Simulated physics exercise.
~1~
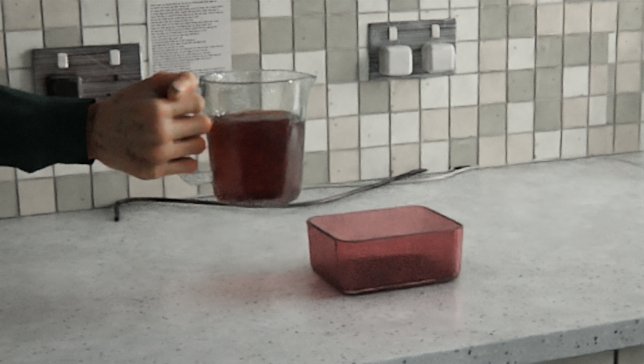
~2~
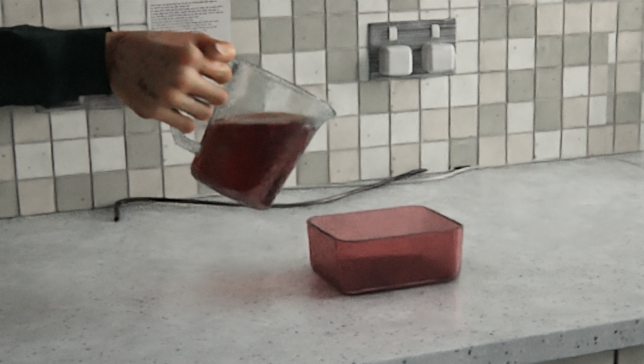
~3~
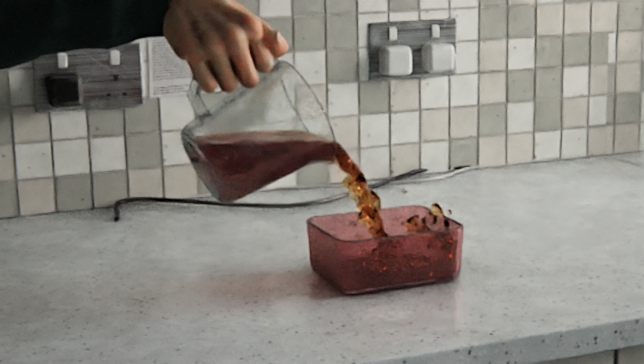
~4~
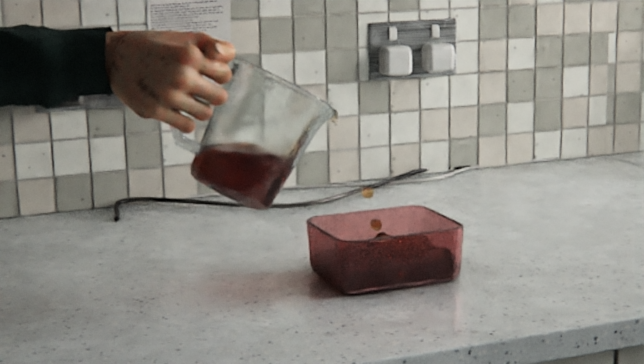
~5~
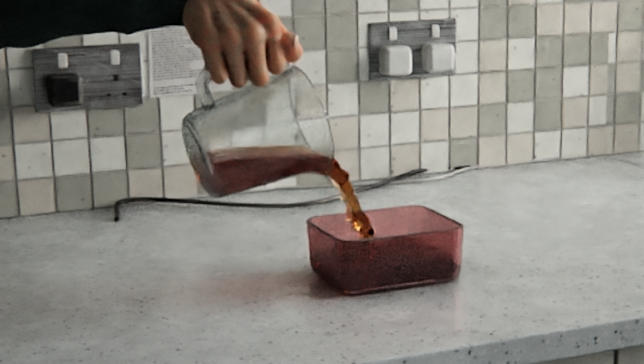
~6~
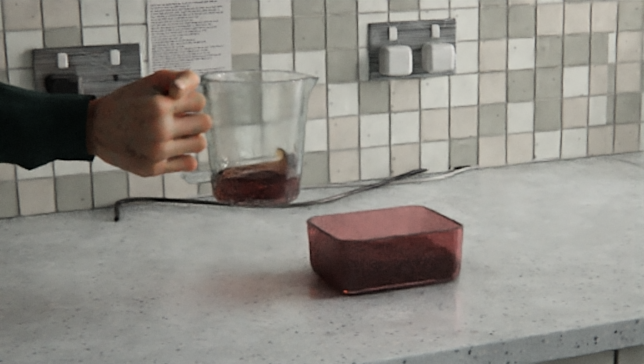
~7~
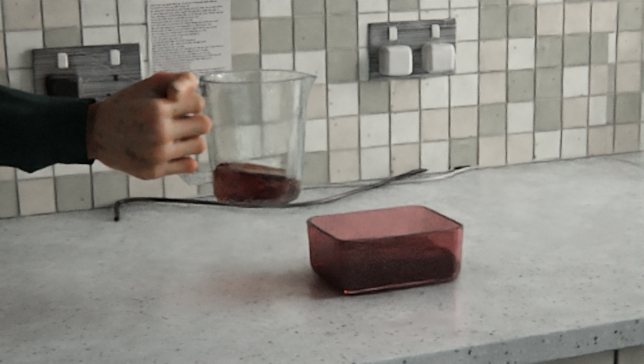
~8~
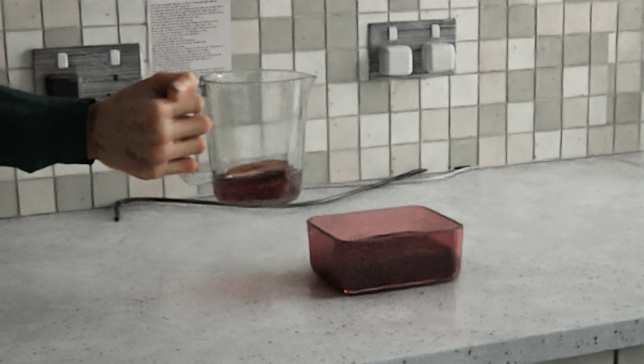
Hand tilting a clear jug of dark tea over a red food box, pouring twice, then levelling it with some left.
